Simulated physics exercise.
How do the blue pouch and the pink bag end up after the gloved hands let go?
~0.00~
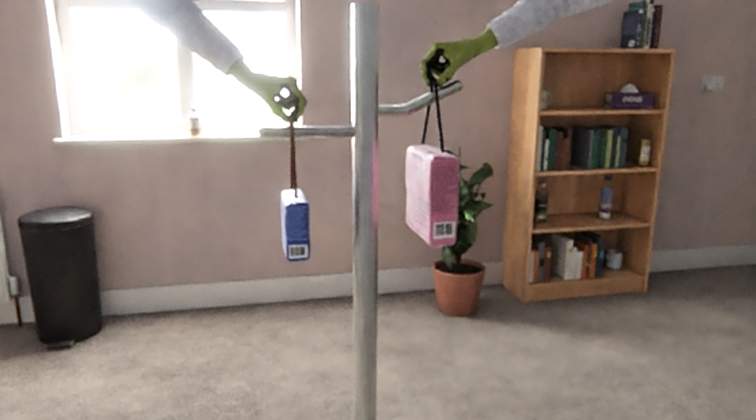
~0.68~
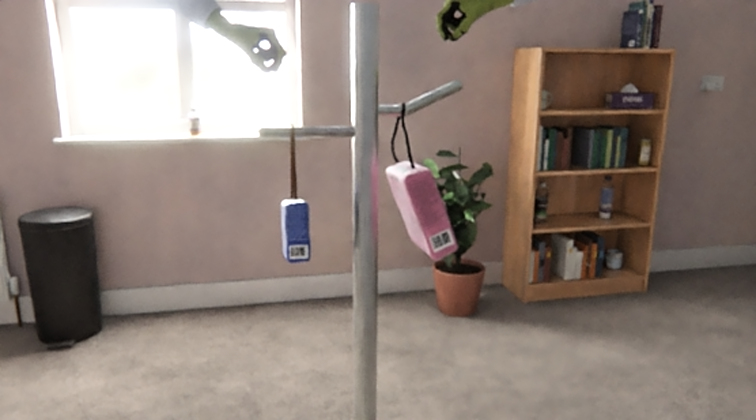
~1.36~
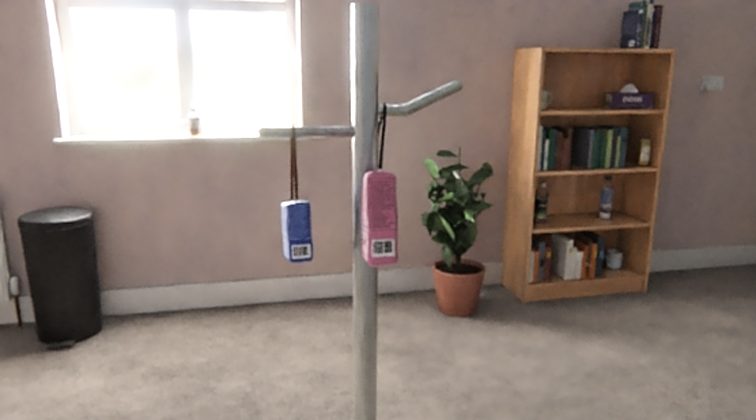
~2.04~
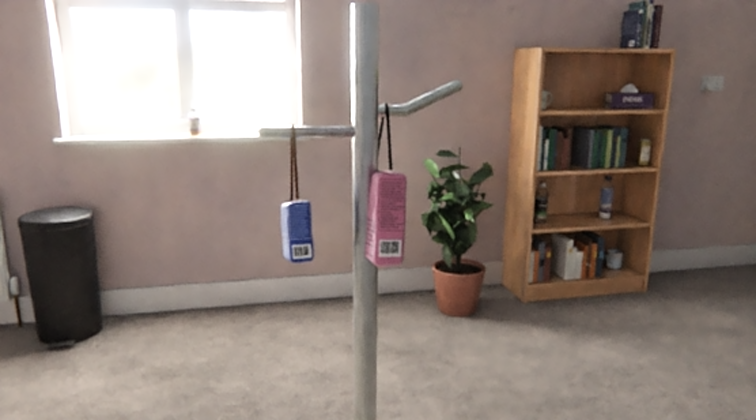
Both stay hanging on the stand, the blue pouch on the left arm and the pink bag on the right arm, close to the post.
